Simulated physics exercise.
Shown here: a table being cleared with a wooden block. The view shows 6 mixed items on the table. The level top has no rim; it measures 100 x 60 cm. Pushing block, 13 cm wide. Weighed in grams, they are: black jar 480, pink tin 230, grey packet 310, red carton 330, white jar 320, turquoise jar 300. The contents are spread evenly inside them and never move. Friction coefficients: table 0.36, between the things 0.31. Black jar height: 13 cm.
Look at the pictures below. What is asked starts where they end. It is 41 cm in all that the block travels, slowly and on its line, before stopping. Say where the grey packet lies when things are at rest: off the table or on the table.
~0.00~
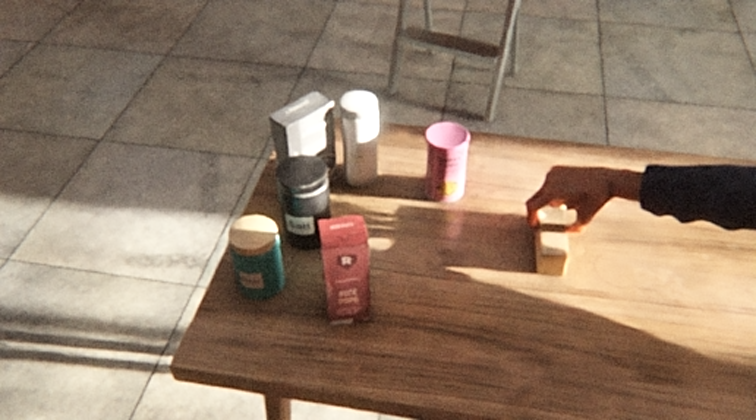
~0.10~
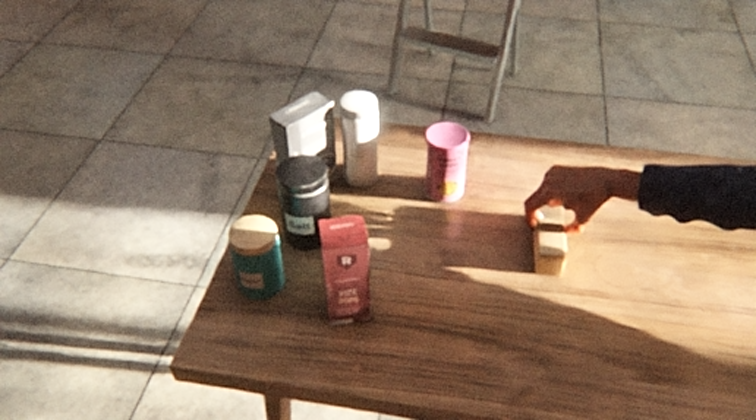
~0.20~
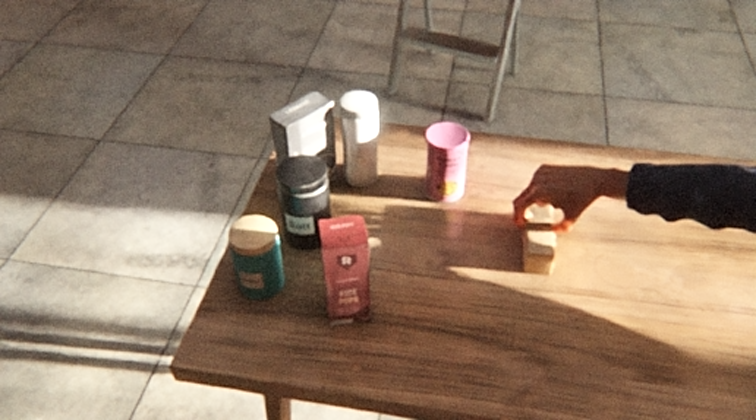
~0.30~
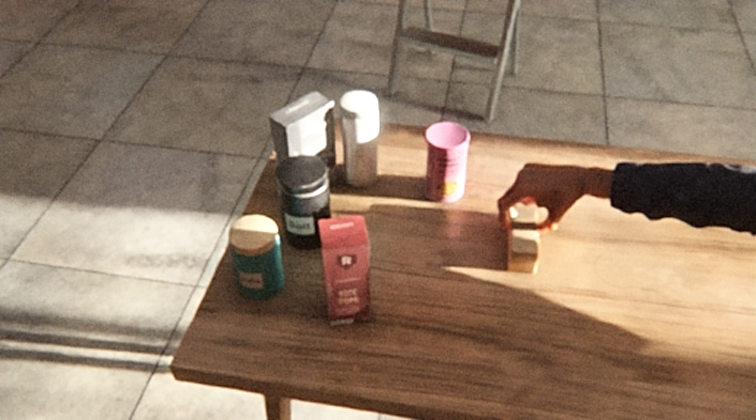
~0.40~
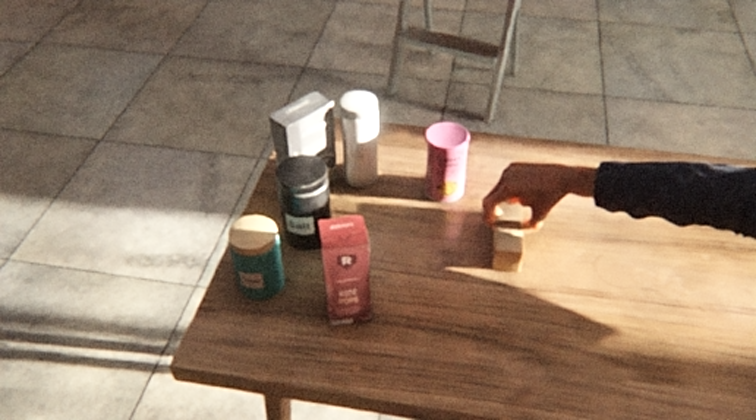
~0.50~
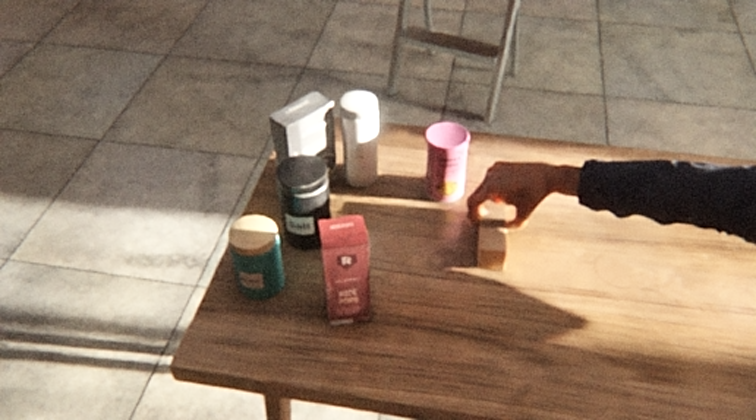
At rest it lies on the table.
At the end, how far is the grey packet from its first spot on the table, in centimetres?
Roughly 2 cm.
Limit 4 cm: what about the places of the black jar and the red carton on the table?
First the black jar: It departs its position; then the red carton: It stays in position.
After 1.30 s, pusher on by 27 cm.
After 1.80 s, pusher on by 39 cm; black jar moved 7 cm.
In the end (2.3 s), not toppled but over 4 cm from the start, black jar; the other 5 under 4 cm from the start. At the end, from the last picture's camera, grey packet near (298, 145).
